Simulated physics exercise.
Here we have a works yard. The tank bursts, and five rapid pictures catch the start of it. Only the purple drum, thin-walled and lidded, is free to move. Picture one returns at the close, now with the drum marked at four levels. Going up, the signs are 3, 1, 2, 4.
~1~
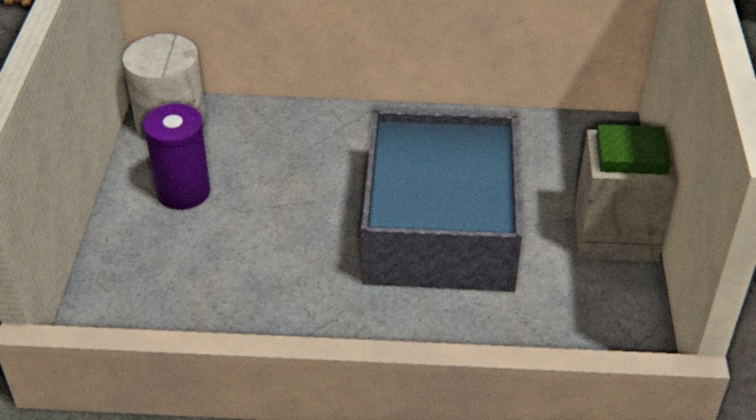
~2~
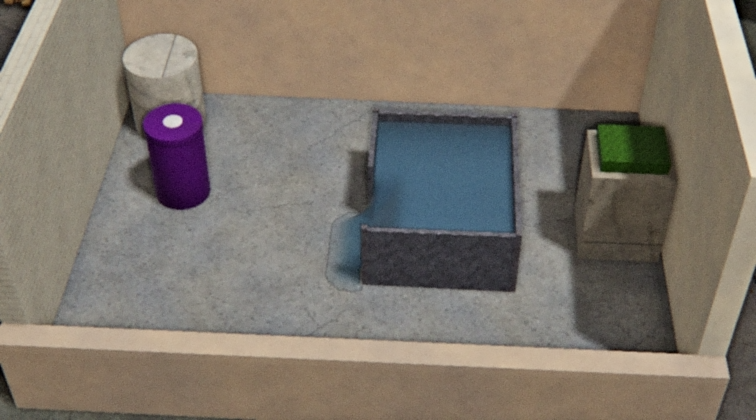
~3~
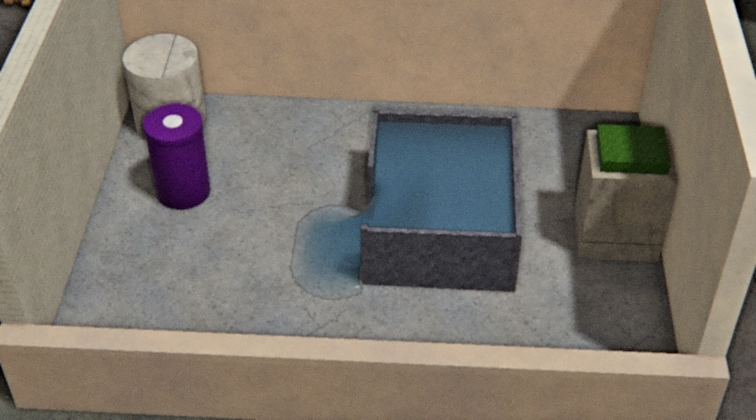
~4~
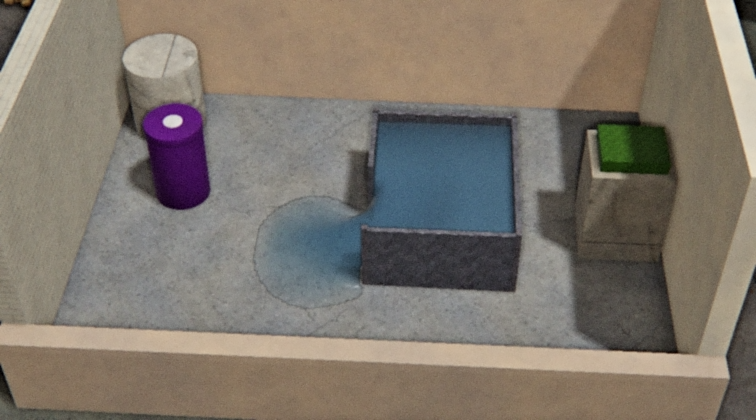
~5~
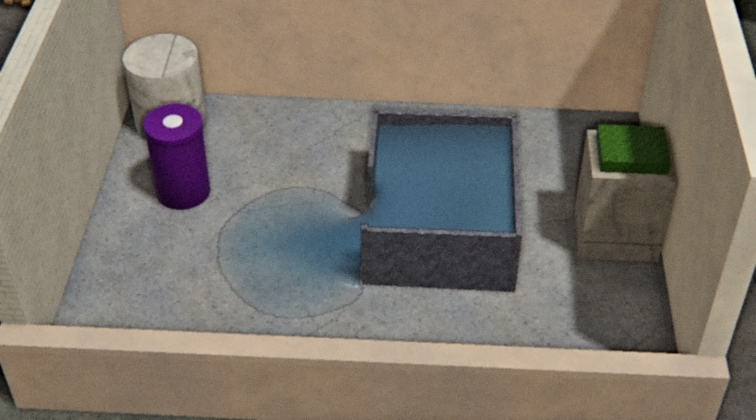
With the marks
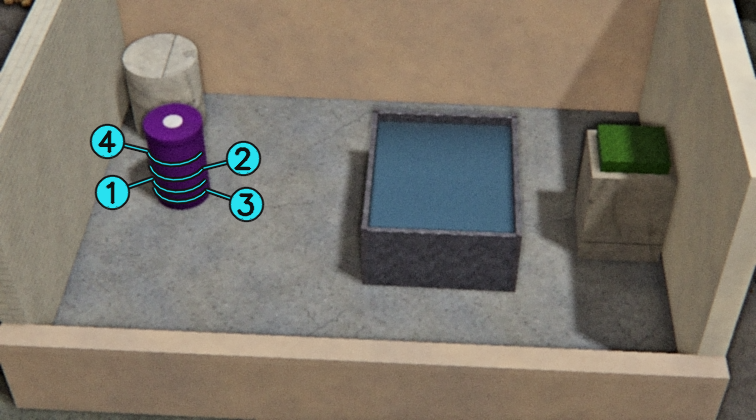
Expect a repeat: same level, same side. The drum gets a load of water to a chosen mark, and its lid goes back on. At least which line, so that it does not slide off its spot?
The answer is level 1.
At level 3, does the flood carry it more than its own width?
Yes.
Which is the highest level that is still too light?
Here it is level 3.
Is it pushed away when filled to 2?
No, not at all.
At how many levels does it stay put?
Three of them.
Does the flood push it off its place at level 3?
Yes, it does.
On the marked copy, 1 at (175, 192); 2 at (173, 179); 3 at (177, 201); 4 at (170, 164); from the bottom up 3, 1, 2, 4.
Choosing 1, it does not move.
Choosing 2, it does not move.
Choosing 3, it is pushed about 3 times its own width away.
Choosing 4, it does not move.
